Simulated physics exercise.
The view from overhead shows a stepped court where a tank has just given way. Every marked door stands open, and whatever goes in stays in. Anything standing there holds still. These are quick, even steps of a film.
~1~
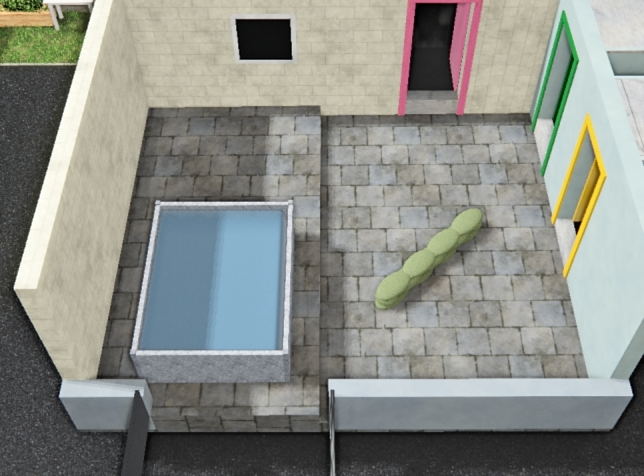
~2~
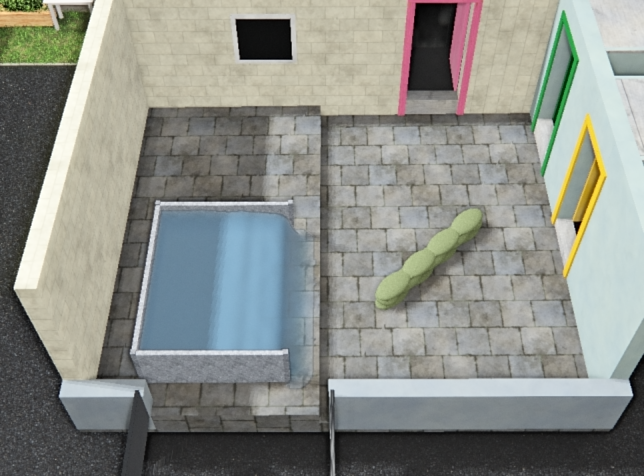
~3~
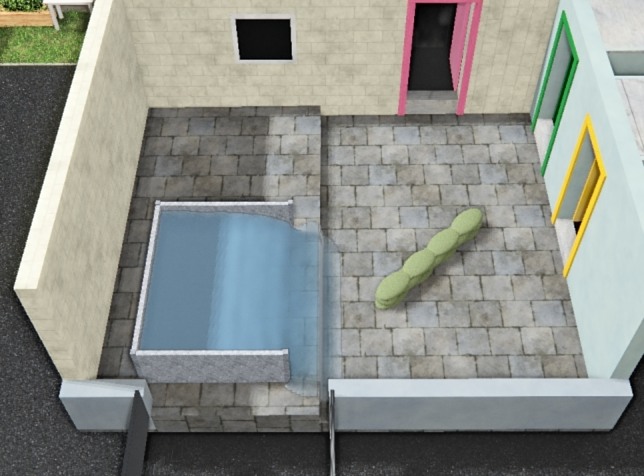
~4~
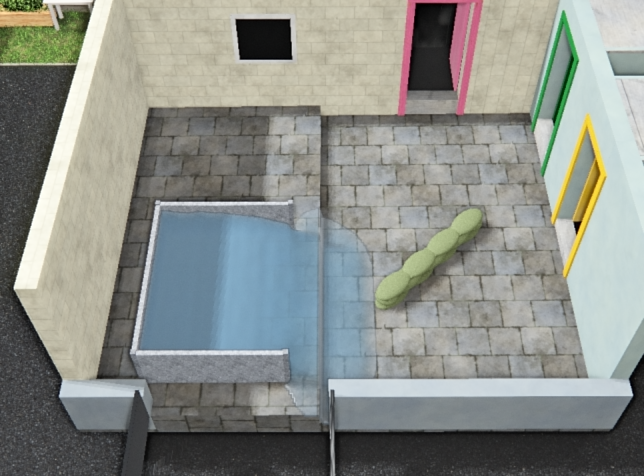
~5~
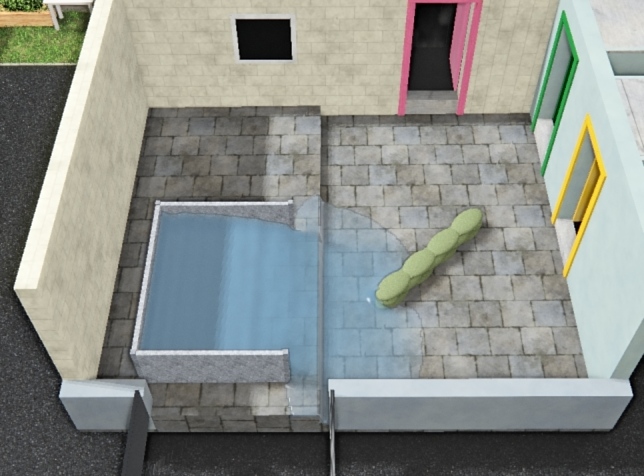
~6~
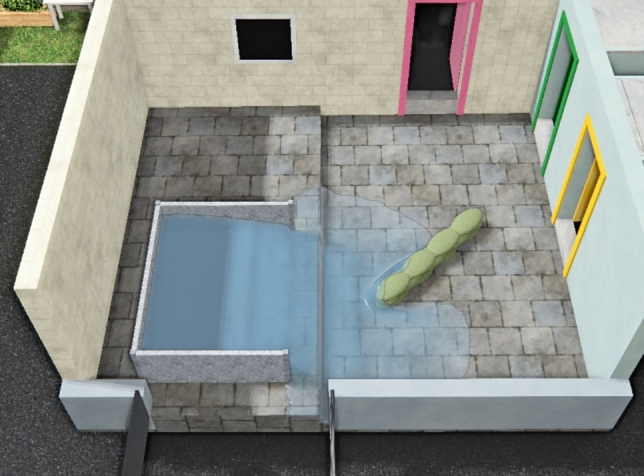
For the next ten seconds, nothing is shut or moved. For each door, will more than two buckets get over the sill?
The green door: No, two or fewer; the pink door: No, two or fewer; the yellow door: No, two or fewer.
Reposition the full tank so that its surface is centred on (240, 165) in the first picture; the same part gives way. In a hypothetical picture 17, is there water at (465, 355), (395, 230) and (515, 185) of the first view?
One after the other: Free of water, wet, awash.
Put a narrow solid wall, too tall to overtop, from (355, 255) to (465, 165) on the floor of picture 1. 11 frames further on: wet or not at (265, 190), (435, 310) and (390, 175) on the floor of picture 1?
Reading them off in sequence: Spared, swamped, swamped.
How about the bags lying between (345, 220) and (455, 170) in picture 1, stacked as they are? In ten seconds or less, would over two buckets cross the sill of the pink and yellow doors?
The pink one remains below and the yellow one tops the mark.
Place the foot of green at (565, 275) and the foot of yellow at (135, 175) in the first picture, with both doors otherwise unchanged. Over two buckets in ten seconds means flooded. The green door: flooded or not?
Well, green comes in under it, as far as I can tell.
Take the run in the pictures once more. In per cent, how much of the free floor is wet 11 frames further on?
Near 50 in a hundred.
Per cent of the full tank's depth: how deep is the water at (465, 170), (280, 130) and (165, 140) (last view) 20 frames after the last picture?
Taking the places in turn, I get roughly 18, 0 and 0 percent.
A moment on, water covers 40 % of the floor; the green door not reached, the pink door not reached, the yellow door not reached.
Next, water covers 50 % of the floor; the green door wet at the sill, nothing in, the pink door wet at the sill, nothing in, the yellow door wet at the sill, nothing in.
Then, water covers 60 % of the floor; the green door wet at the sill, nothing in, the pink door wet at the sill, nothing in, the yellow door wet at the sill, nothing in.
Later, water covers 70 % of the floor; the green door wet at the sill, nothing in, the pink door wet at the sill, nothing in, the yellow door wet at the sill, nothing in.
In the end, water covers 70 % of the floor; the green door wet at the sill, nothing in, the pink door wet at the sill, nothing in, the yellow door wet at the sill, nothing in.
